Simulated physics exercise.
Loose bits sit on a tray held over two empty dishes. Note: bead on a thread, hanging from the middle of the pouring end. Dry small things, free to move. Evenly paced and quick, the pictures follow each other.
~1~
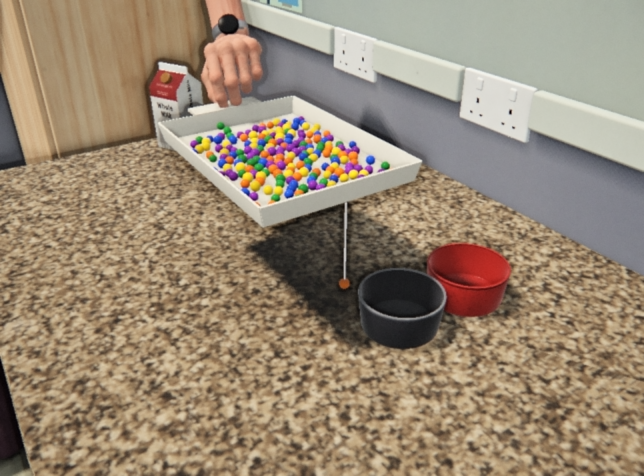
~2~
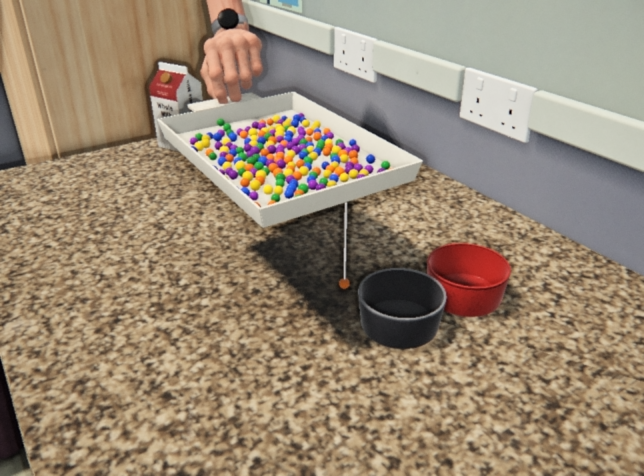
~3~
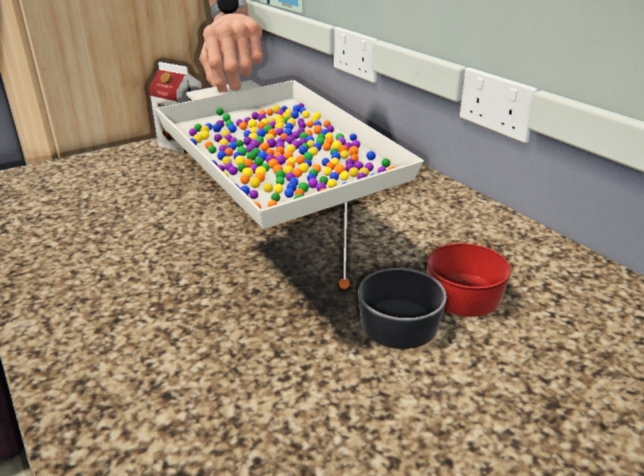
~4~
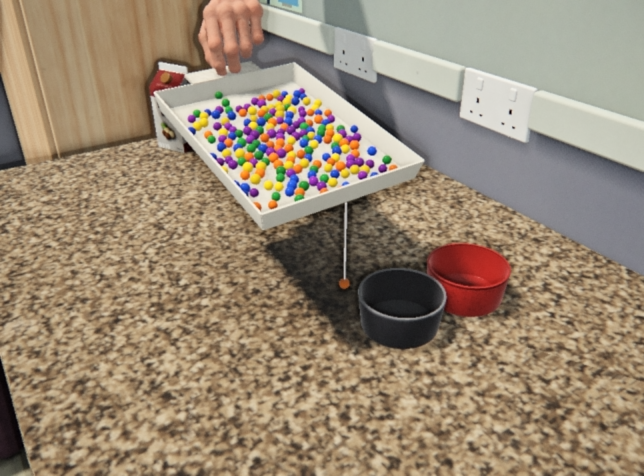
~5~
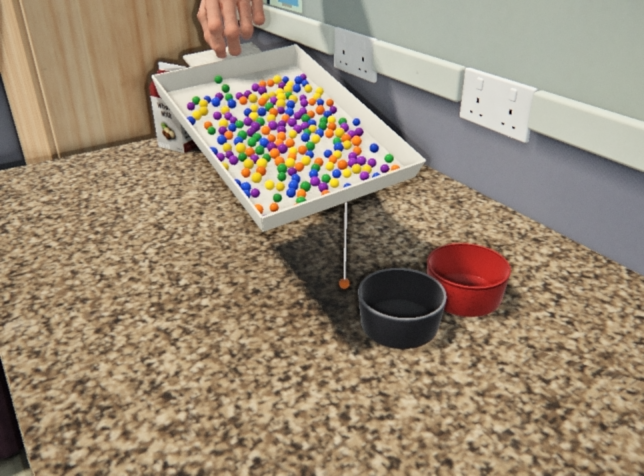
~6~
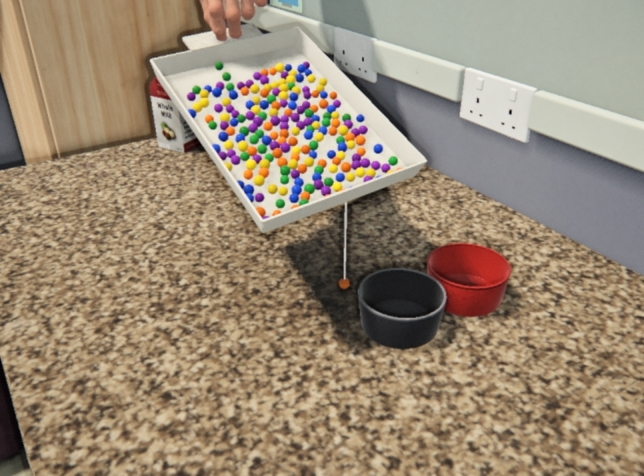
A hand held a white tray of colourful round beads above a black dish and a red dish on a speckled counter, then raised the far end, and the beads shifted and spread across it.
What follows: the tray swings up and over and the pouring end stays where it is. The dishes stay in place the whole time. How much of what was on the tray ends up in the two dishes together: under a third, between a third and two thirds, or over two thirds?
Counting both dishes, they collect short of a third of the pieces.
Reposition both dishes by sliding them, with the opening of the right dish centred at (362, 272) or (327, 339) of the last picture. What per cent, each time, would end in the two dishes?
0 %, 70 %.
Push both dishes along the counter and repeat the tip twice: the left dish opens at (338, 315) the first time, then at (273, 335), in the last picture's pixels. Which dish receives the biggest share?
Position 1 - the left-side one; position 2 - the left-side one.
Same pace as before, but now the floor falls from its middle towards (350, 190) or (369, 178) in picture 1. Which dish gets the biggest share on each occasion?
First spot: The leftmost dish, second spot: The leftmost dish.
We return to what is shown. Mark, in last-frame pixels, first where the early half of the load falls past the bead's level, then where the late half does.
I'd say close to (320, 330) at first and close to (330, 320) later on.
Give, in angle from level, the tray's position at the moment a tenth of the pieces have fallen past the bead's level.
Near 80 degrees.
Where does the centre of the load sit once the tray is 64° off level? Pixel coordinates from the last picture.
Load centre: Approx. (320, 181).
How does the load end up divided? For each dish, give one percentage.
Left dish around 10, right dish around 0, both in a hundred.
Soon after the last picture, tray tipped steeply; nearly all on the tray; a small part in the air.
A little later, tray tipped past a quarter turn; about a quarter on the tray; a stray few in the left dish; about half outside both; about a quarter in the air.
Later still, tray tipped past a quarter turn; a small part in the left dish; nearly all outside both.
By the end, tray tipped past a quarter turn; a small part in the left dish; none in the right dish; nearly all outside both.
